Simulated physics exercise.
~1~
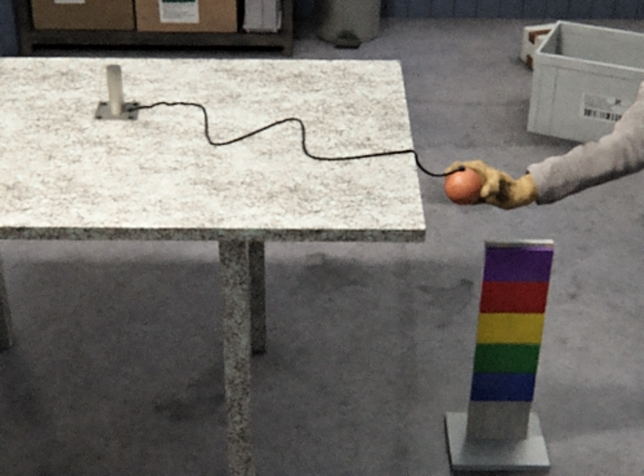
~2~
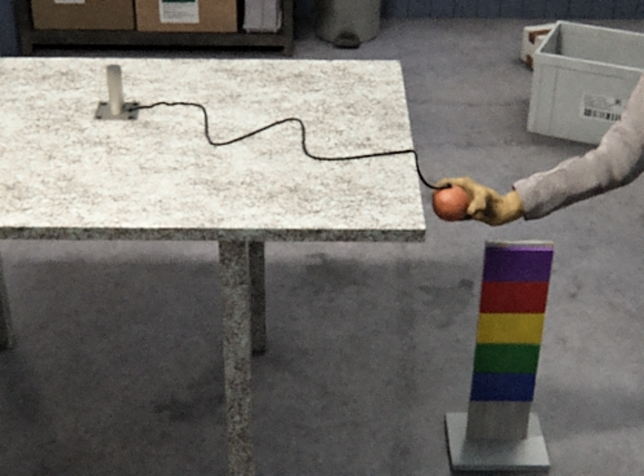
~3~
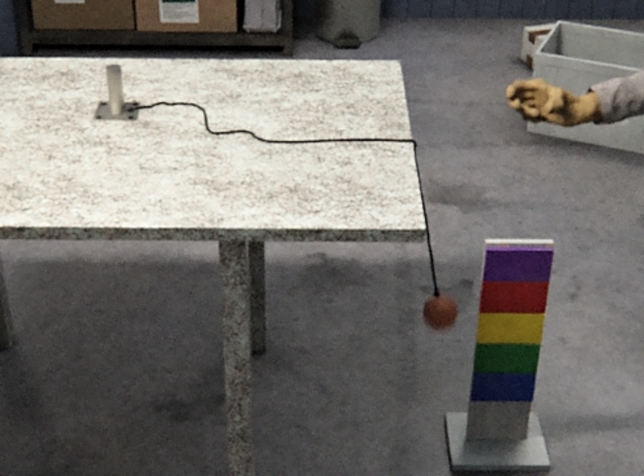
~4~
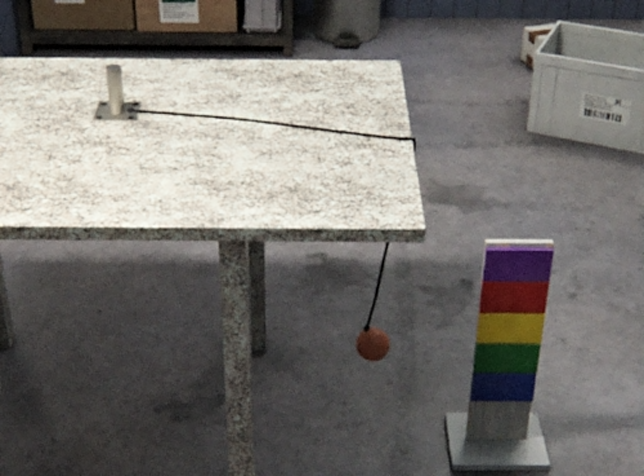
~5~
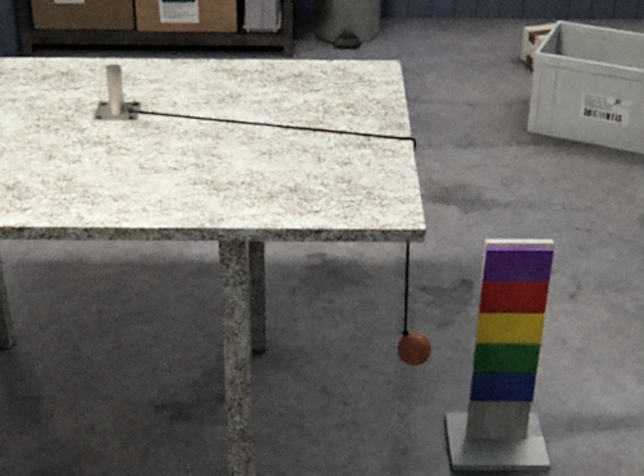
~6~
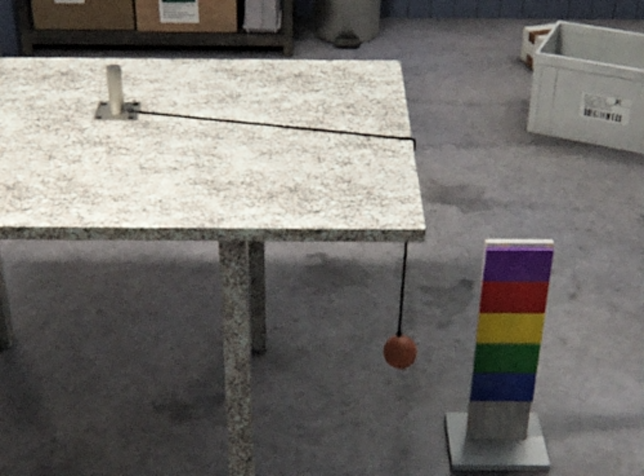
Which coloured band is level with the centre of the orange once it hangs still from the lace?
The centre of the orange hangs level with the green band.
